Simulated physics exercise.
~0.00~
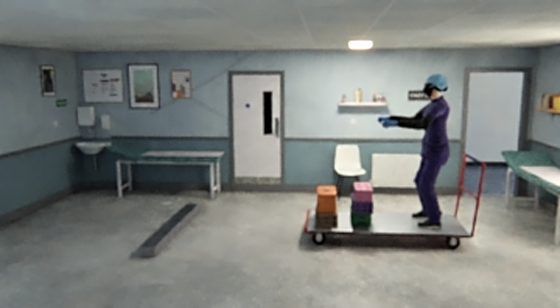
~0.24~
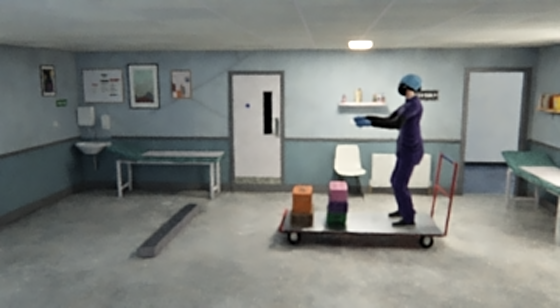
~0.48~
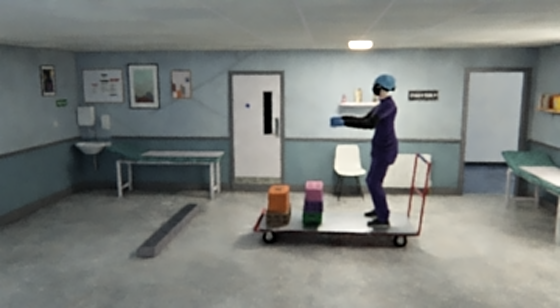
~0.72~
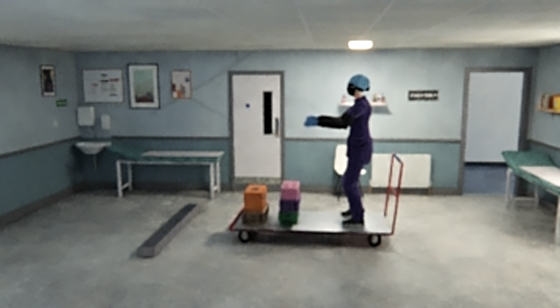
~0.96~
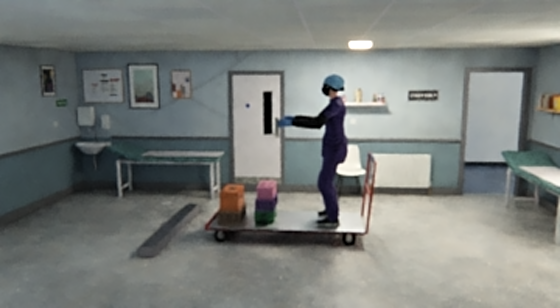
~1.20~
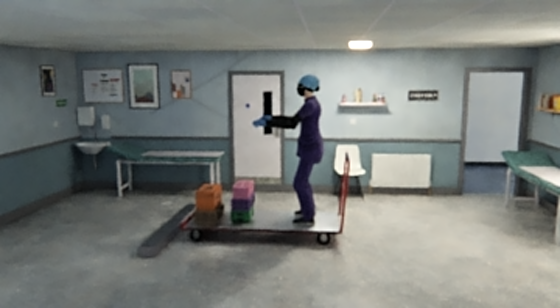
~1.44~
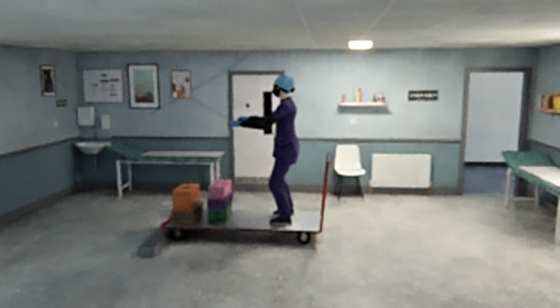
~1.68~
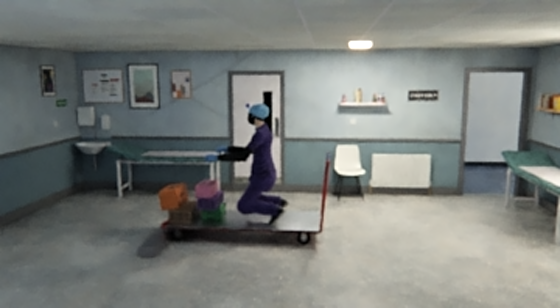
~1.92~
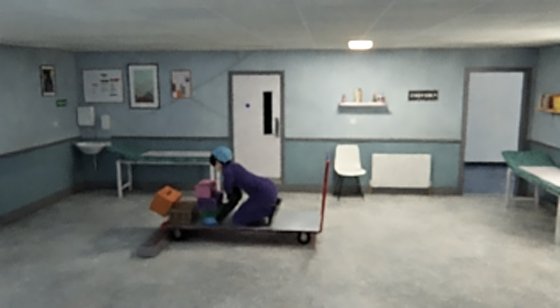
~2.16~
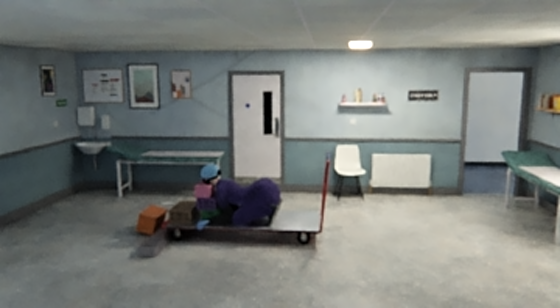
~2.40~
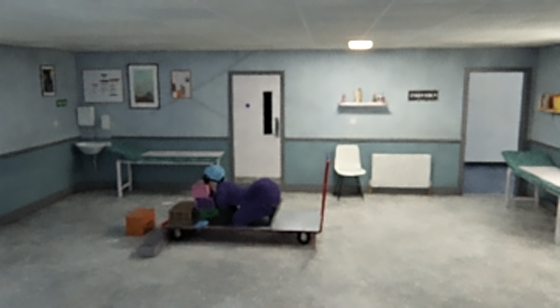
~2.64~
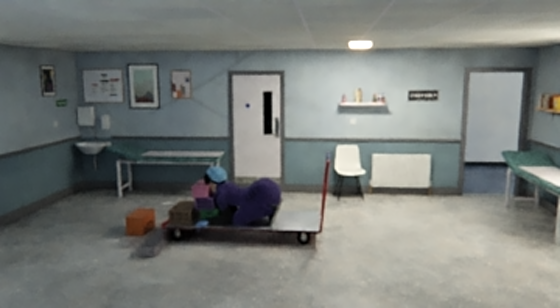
The video shows a masked figure in purple riding a flat cart of colourful boxes leftward across a clinic-like room until it stops at a low kerb. The rider drops to the knees and slumps over the remaining boxes, while the orange one tumbles onto the floor.
